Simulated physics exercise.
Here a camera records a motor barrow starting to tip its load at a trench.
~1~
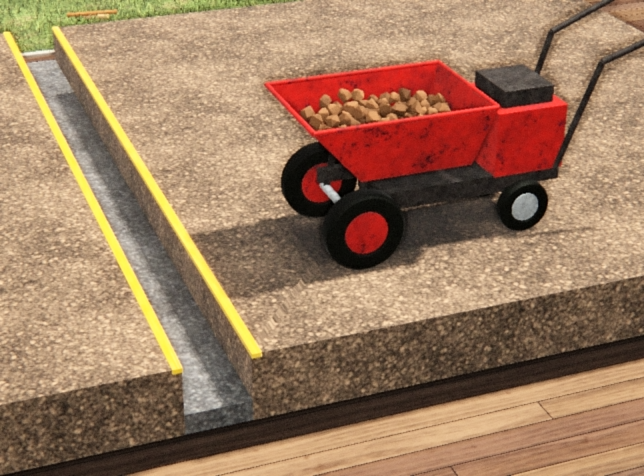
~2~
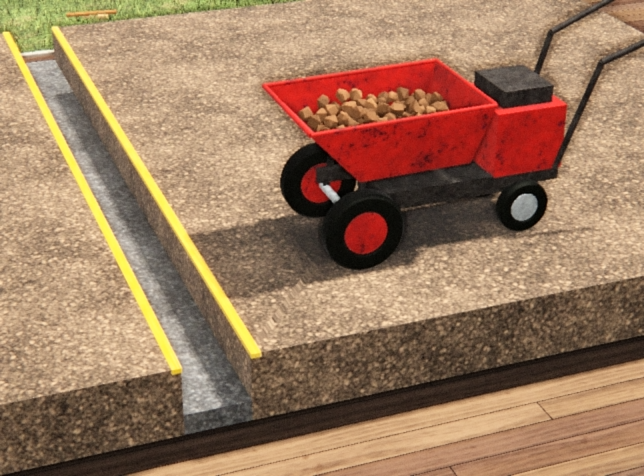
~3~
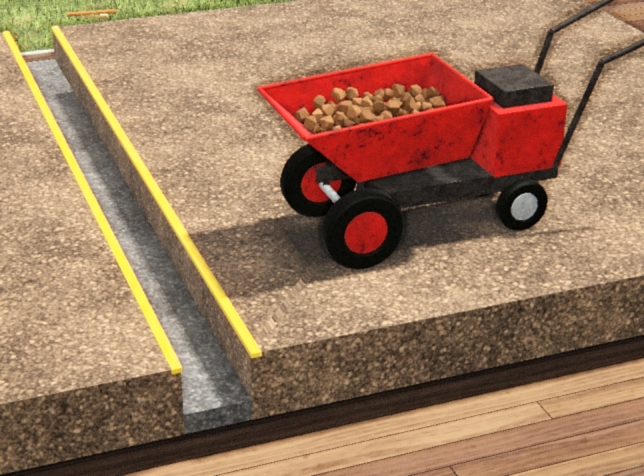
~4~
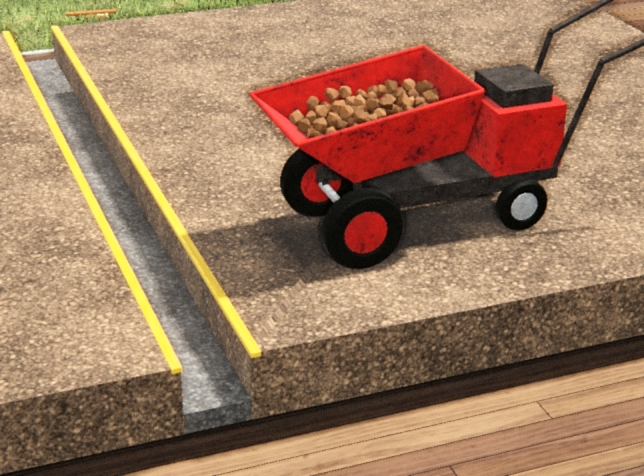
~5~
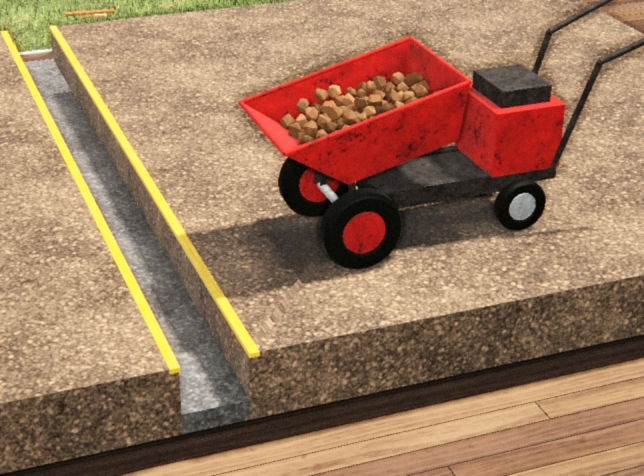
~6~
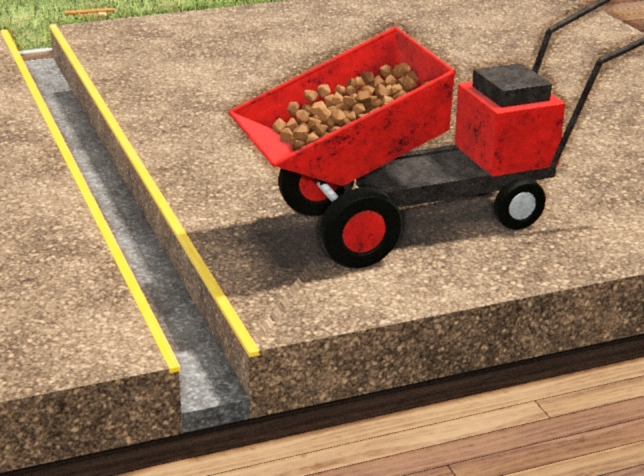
The footage shows a red motor barrow loaded with brown clods standing to the right of a narrow, yellow-edged trench, its skip tilting gradually forward to the left, the rear rising clearly while the wheels stay in place.
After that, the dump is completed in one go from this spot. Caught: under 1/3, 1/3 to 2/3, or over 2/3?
No less than a third, no more than two thirds.
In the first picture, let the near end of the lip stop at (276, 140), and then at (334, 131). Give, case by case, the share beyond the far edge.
The first stop gives 0 per cent; the second gives 0 per cent.
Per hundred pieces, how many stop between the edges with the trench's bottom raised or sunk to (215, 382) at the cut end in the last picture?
Estimated share: Approx. 50 %.
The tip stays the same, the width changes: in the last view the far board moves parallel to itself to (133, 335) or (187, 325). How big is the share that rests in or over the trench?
The first try lands around 50 %, the second around 40 %.
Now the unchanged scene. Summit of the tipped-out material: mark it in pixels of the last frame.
Around (196, 237).
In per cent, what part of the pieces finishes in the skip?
Close to 40 per cent.
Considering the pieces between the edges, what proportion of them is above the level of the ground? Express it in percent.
The answer is close to 0 per cent.
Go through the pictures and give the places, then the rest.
The first picture shows lip of the skip near (314, 134), level; top of the load near (374, 113), clay clods; first edge of the trench near (235, 317); far edge near (159, 332), the trench over half as wide as the skip, and about as deep as wide.
The second picture shows lip of the skip near (311, 136), tipped barely; top of the load near (384, 107).
The third picture shows lip of the skip near (306, 139), tipped barely; top of the load near (393, 107).
The fourth picture shows lip of the skip near (297, 145), tipped a little; top of the load near (411, 104).
The fifth picture shows lip of the skip near (285, 154), tipped a little; top of the load near (408, 97).
The sixth picture shows lip of the skip near (275, 165), tipped clearly; top of the load near (407, 94); first edge of the trench near (232, 316); far edge near (156, 330).
Shortly afterwards, skip tipped steeply; the whole lot in the skip.
Next, skip tipped right over; near two thirds in the skip; a little short of the trench; near a quarter in or heaped over the trench; only a few falling.
Some moments later, skip tipped right over; near a third in the skip; a little short of the trench; near half in or heaped over the trench; only a few beyond it.
In the end, skip tipped right over; near a third in the skip; a little short of the trench; near half in or heaped over the trench; only a few beyond it.
